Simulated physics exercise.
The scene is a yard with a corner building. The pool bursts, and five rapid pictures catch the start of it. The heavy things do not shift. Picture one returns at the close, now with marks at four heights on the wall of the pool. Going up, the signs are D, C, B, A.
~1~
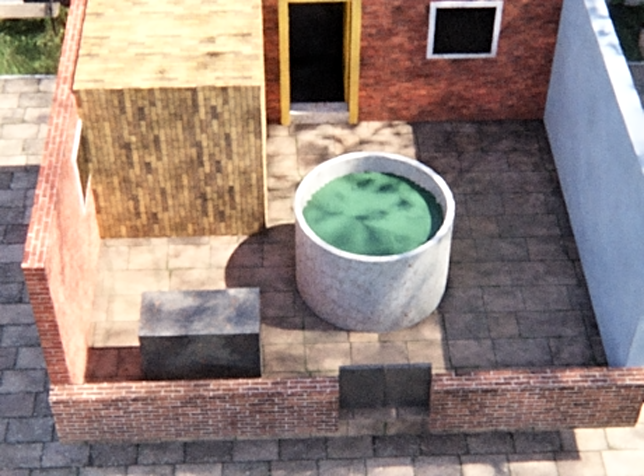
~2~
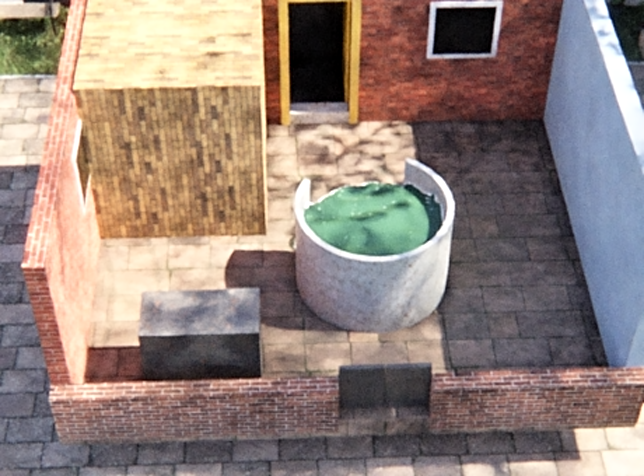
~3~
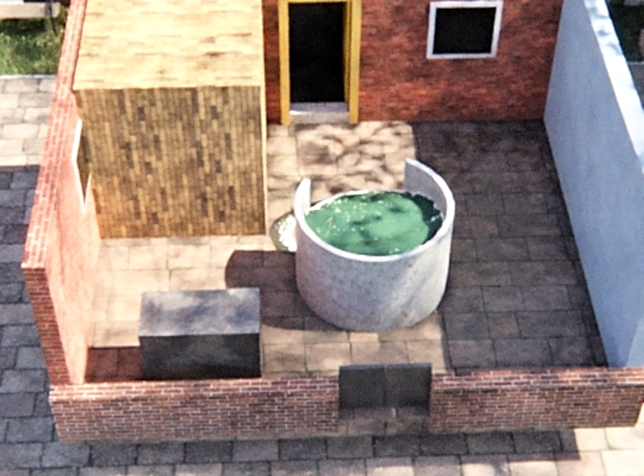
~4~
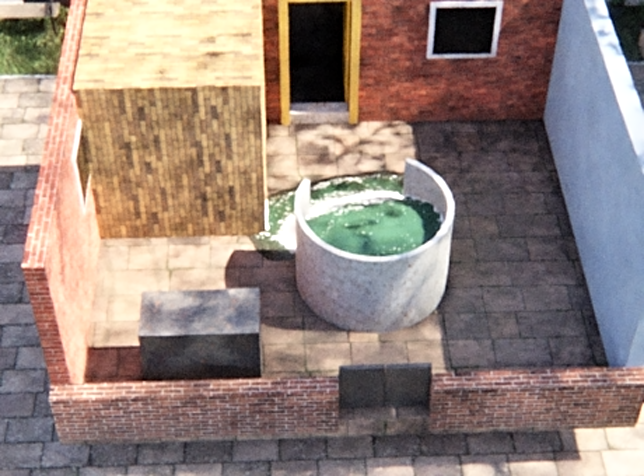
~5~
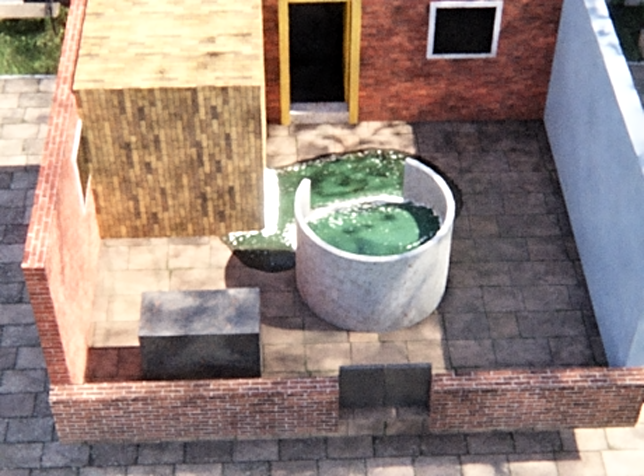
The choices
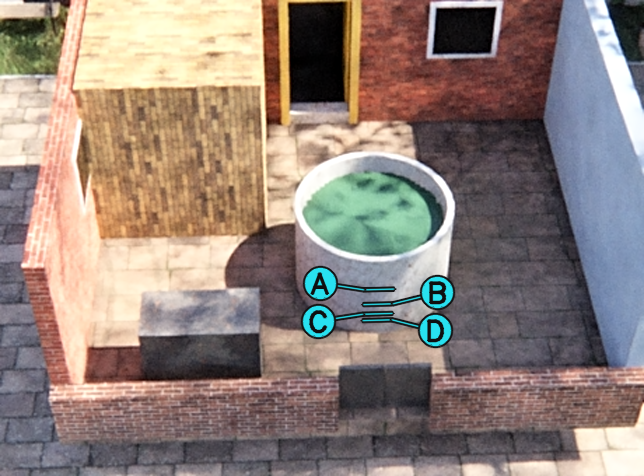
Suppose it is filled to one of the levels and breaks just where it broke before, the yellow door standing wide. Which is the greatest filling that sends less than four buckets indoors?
That is mark C.
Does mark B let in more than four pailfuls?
Yes.
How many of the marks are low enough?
Two of them.
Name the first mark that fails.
That is mark B.
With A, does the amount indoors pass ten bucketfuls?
Yes, it does.
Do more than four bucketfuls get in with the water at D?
No.
On the marked copy, A at (378, 289); B at (378, 304); C at (377, 313); D at (377, 320); from the bottom up D, C, B, A.
With A, dozens of bucketfuls pour in.
With B, about 8 bucketfuls get in.
With C, a bucket or two gets in.
With D, nothing gets over.
